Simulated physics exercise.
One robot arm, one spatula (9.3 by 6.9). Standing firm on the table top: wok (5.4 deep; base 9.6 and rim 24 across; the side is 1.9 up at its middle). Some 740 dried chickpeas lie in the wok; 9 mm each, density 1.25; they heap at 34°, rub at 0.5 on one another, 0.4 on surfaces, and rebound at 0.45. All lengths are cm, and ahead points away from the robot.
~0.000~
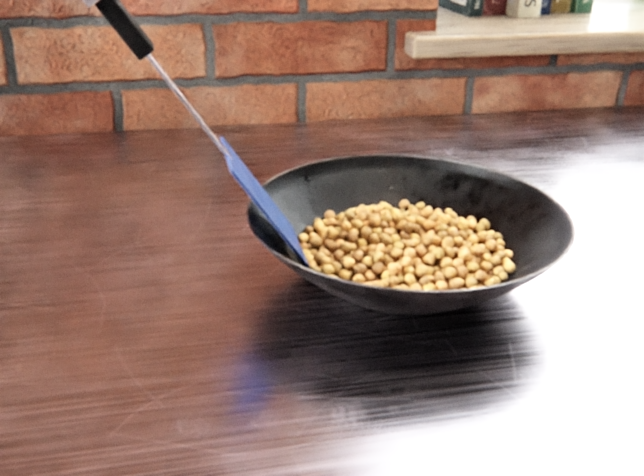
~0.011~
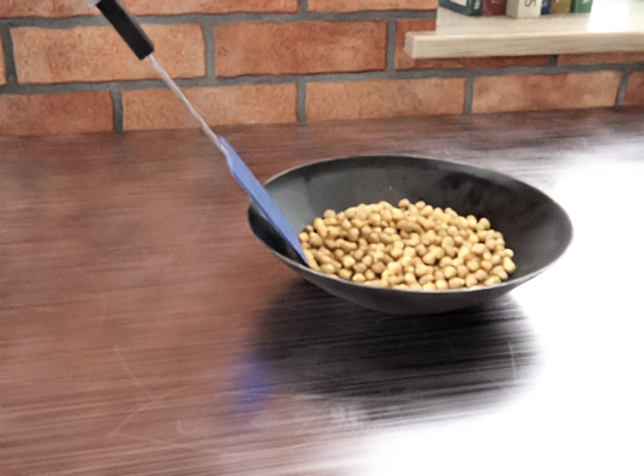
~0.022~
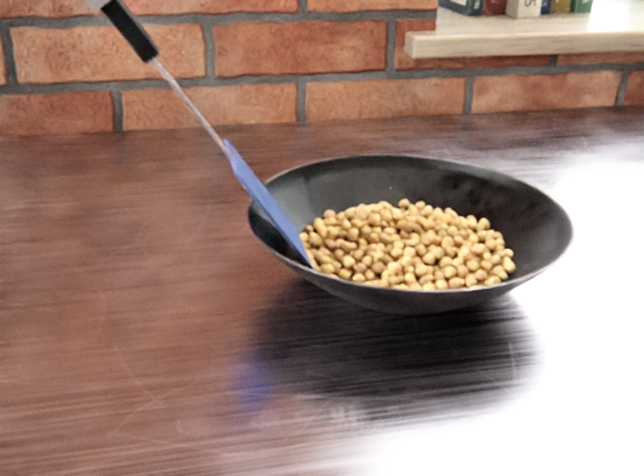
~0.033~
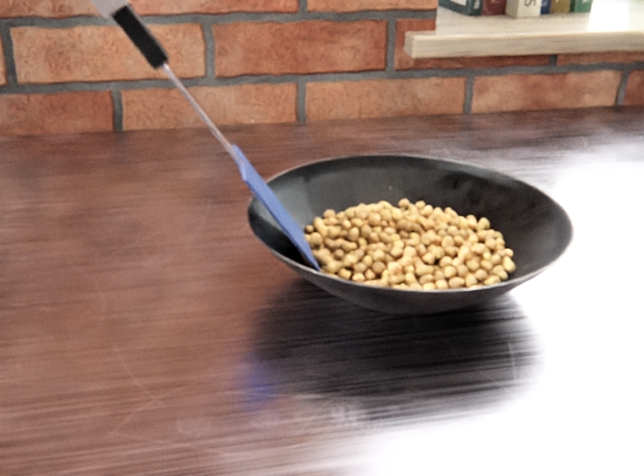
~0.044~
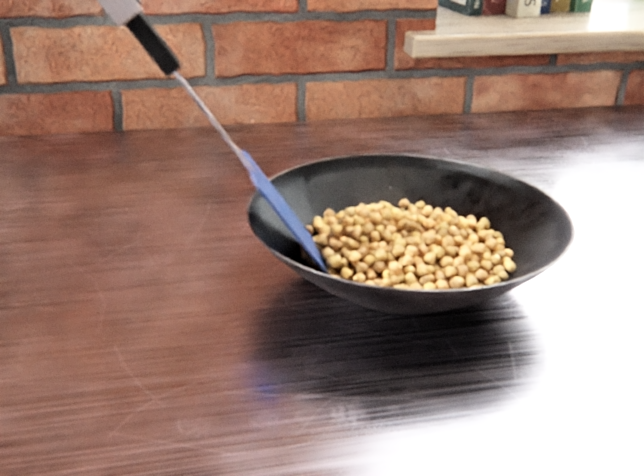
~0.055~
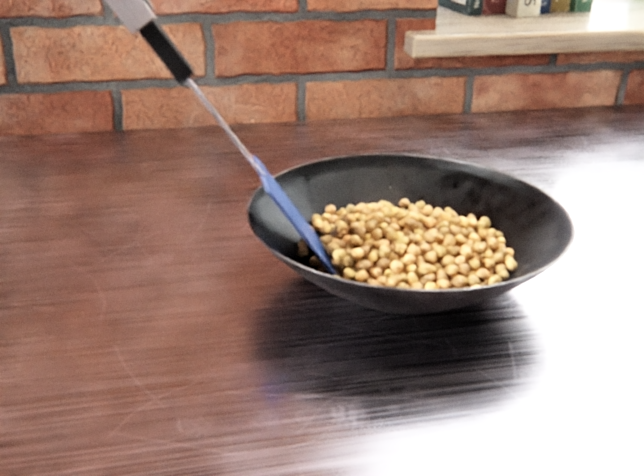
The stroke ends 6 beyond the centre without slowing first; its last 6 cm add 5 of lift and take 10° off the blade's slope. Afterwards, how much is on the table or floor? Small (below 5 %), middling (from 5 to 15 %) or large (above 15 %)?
A middling share, from 5 to 15 %, ends on the table or floor.
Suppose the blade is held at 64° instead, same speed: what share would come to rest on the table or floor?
It would be near 10 per cent.
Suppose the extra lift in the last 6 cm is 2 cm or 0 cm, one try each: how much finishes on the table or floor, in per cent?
About 10 and 5 per cent.
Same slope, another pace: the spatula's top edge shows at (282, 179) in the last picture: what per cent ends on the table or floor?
Some 20 per cent.
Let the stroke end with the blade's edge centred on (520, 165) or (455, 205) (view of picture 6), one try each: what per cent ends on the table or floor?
Some 25 and 0 per cent.
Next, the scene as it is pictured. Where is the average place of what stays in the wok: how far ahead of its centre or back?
Roughly 3.5 cm ahead.
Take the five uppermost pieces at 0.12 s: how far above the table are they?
Some 5 cm.
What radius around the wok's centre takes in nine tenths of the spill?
Roughly 40 cm.
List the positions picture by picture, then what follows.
In the first frame, spatula top edge at (226, 153), sloping 56°; upper third of the load around (408, 244), from x 305 to 510, top at y 205; 736 in the wok.
In the second frame, spatula top edge at (227, 153), sloping 56°; upper third of the load around (407, 244), from x 305 to 510, top at y 205.
In the third frame, spatula top edge at (231, 156), sloping 56°; upper third of the load around (407, 244), from x 305 to 510, top at y 205.
In the fourth frame, spatula top edge at (239, 161), sloping 56°; upper third of the load around (408, 243), from x 305 to 510, top at y 205.
In the fifth frame, spatula top edge at (250, 167), sloping 56°; upper third of the load around (409, 243), from x 305 to 510, top at y 205.
In the sixth frame, spatula top edge at (261, 172), sloping 56°; upper third of the load around (405, 242), from x 305 to 510, top at y 205; 736 in the wok.
After 0.12 s, sloping 56°, highest piece 5 above the table; 736 in the wok.
After 0.18 s, sloping 52°, highest piece 6 above the table; 736 in the wok.
After 0.41 s, sloping 46°, highest piece 6 above the table; 666 in the wok, 69 on the table or floor, 1 on the blade or in flight.
After 1.46 s, sloping 46°, highest piece 6 above the table; 666 in the wok, 70 on the table or floor.
At rest, 666 in the wok, 70 on the table or floor. That is 10 % on the table or floor.
